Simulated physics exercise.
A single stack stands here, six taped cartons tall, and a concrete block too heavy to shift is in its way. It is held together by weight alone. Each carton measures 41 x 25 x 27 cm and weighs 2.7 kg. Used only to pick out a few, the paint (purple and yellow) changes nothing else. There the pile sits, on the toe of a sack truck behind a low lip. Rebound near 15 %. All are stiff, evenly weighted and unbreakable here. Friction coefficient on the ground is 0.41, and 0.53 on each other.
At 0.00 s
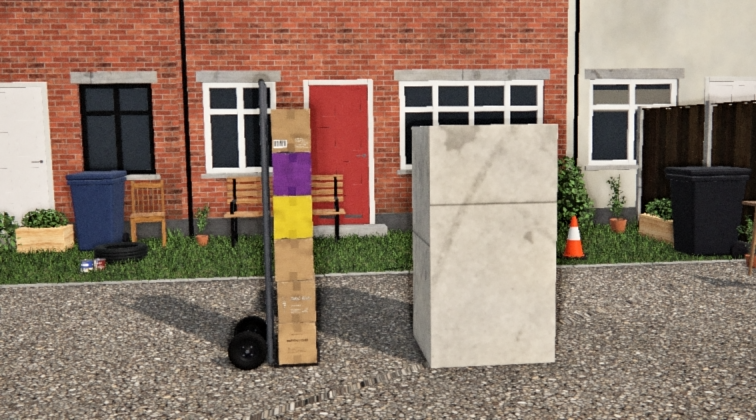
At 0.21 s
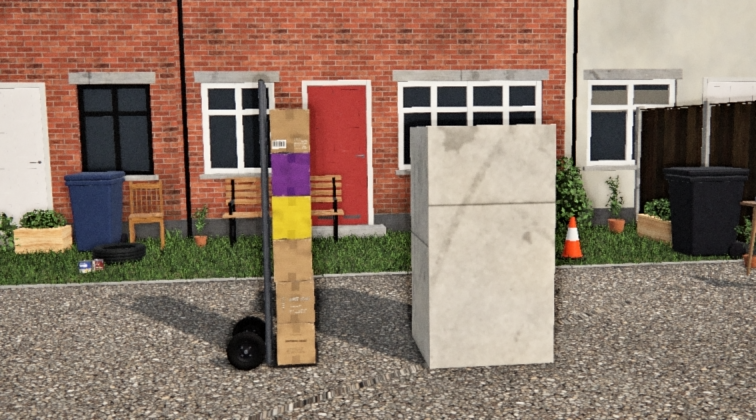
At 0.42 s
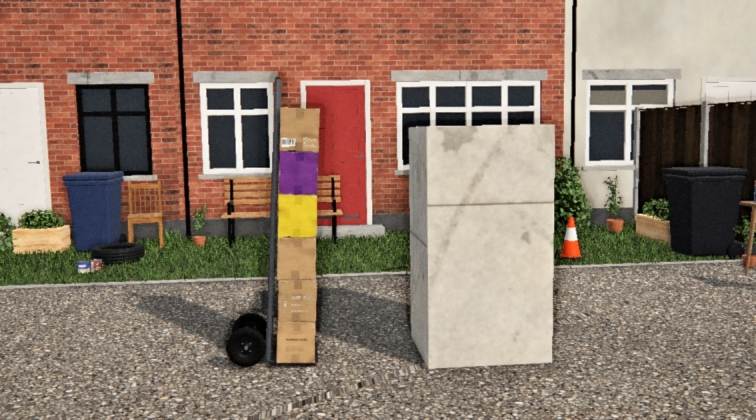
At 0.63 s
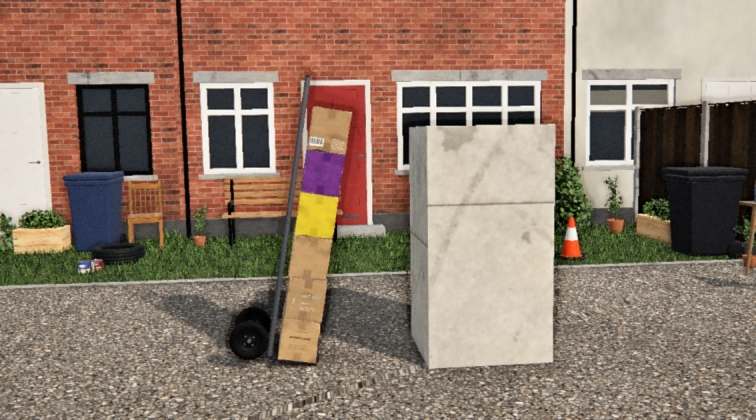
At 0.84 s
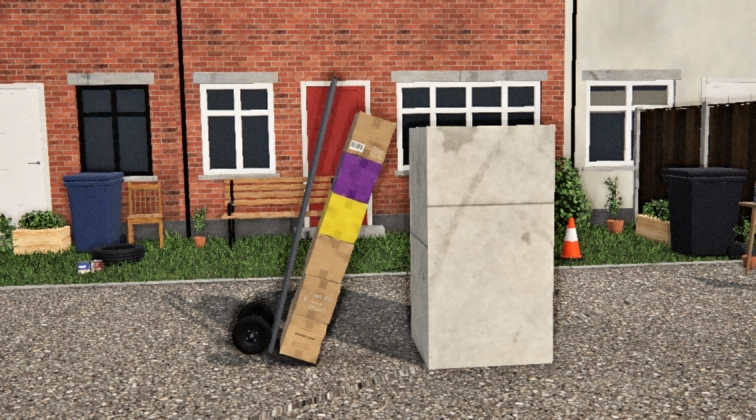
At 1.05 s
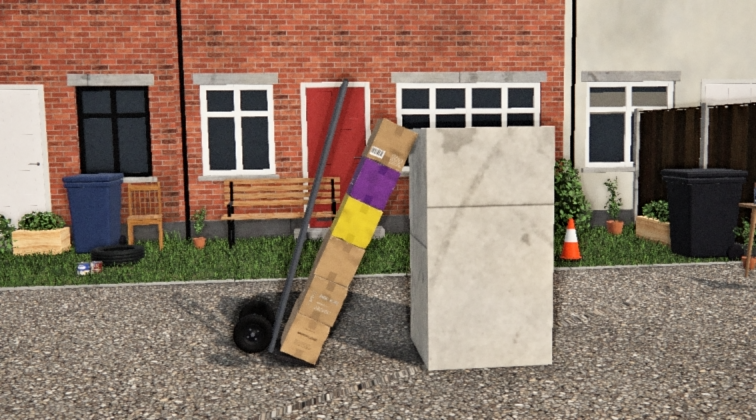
At the start, a tall stack of taped cardboard cartons, one purple and one yellow, stands upright on a sack truck left of a pale stone block. The truck's frame then tilts to the right, and the cartons lean with it, tipping further than the frame until the stack's top meets the block.
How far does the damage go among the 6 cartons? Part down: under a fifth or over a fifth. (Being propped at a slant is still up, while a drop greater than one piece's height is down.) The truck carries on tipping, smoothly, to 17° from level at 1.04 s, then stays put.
The part that drops is smaller than a fifth.
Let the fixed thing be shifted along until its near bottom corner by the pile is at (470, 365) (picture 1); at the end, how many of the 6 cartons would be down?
0 in total.
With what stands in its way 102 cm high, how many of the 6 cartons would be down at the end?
1.
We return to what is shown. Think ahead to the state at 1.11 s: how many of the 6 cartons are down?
I make it 0 by that time.
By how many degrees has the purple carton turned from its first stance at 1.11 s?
Around 25° from its start.
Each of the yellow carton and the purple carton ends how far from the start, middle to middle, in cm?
Roughly yellow 40, purple 60.
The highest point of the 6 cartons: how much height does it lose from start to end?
Around 5 centimetres.
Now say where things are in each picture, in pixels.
In the first picture (we follow the side turned to the camera), truck frame (263, 139) 0° forward; yellow carton (293, 218); purple carton (292, 175); no piece has moved.
In the second picture, truck frame (262, 140) 0° forward; purple carton (291, 175).
In the third picture, truck frame (276, 137) 4° forward; purple carton (299, 173) displaced 6 cm; yellow carton (297, 217) displaced 47 mm; 5 stirred so far.
In the fourth picture, truck frame (300, 134) 10° forward; purple carton (323, 174) tipped 10°; yellow carton (317, 216) tipped 10°; steepest lean 10°, the carton at (330, 131); 6 stirred so far.
In the fifth picture, truck frame (322, 135) 15° forward; purple carton (357, 179) tipped 20°; yellow carton (343, 219) tipped 20°; steepest lean 20°, the carton at (371, 138); 6 stirred so far.
In the sixth picture, truck frame (331, 137) 17° forward; purple carton (375, 185) tipped 25°; yellow carton (357, 224) tipped 25°; 6 stirred so far.
Around 1.11 s, none of the 6 cartons down, 6 disturbed; purple carton tipped 26°; yellow carton tipped 26°.
Finally (2.1 s), none of the 6 cartons down, 6 disturbed; yellow carton tipped 26°; purple carton tipped 26°. That is 0 per cent. Seen by the last camera, middles, yellow carton near (358, 221), purple carton near (375, 184).
